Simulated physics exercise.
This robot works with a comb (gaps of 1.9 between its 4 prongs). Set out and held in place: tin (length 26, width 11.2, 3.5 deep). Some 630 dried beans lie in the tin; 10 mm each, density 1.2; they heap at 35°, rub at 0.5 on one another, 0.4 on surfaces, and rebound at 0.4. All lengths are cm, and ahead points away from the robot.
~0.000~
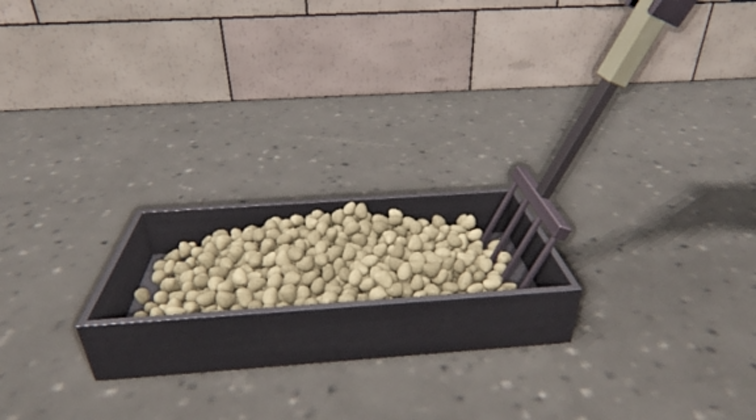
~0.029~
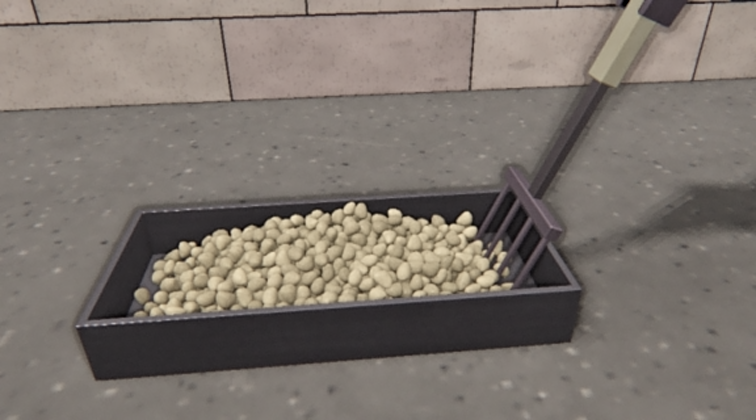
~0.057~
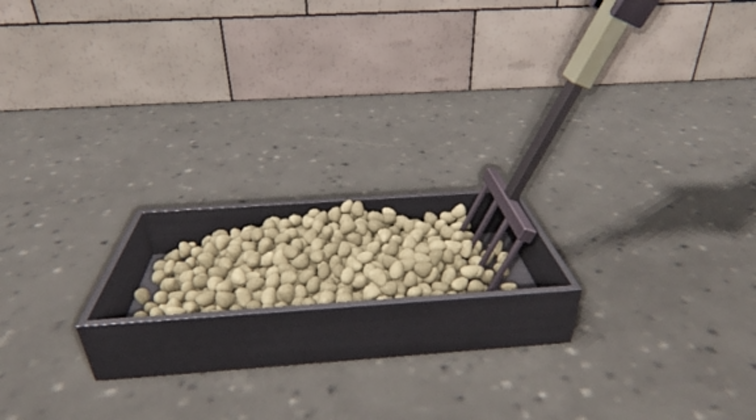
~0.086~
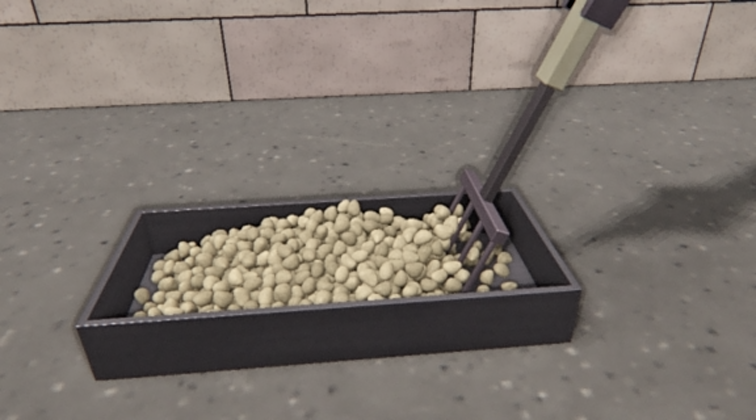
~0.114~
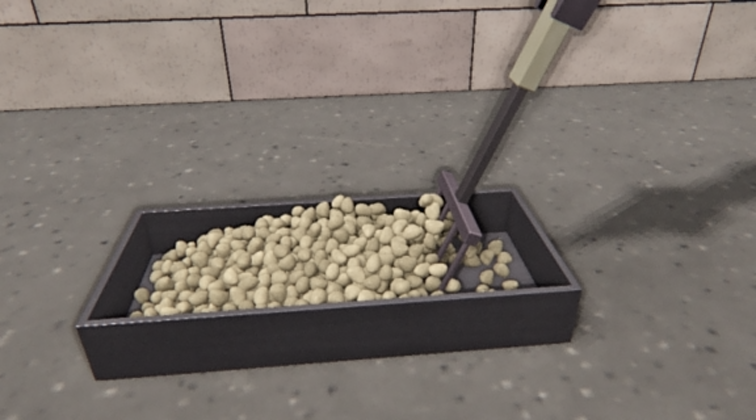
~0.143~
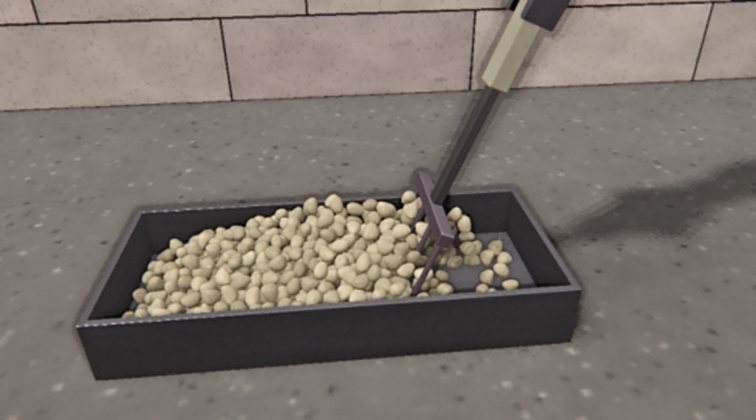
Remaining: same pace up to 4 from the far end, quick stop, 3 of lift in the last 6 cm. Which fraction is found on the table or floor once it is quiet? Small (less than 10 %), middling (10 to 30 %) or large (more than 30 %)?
Share on the table or floor: Middling (10 to 30 %).
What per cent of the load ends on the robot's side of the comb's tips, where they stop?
Roughly 50 per cent.
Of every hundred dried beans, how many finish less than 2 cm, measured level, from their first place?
Roughly 20 per cent.
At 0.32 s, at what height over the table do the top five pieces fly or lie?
Some 8 cm.
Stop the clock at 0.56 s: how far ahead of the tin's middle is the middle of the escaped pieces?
Roughly 18 cm.
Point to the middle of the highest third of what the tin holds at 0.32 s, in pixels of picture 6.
Near (223, 231).
After 0.23 s, sloping 67°, highest piece 7 above the table; 625 in the tin, 1 in flight or on the tool.
After 0.32 s, sloping 67°, highest piece 8 above the table; 619 in the tin, 7 in flight or on the tool.
After 0.56 s, sloping 67°, highest piece 5 above the table; 499 in the tin, 124 on the table or floor, 3 in flight or on the tool.
After 1.26 s, sloping 67°, highest piece 5 above the table; 498 in the tin, 127 on the table or floor, 1 in flight or on the tool.
At rest, 498 in the tin, 127 on the table or floor, 1 in flight or on the tool. That is 20 % on the table or floor.
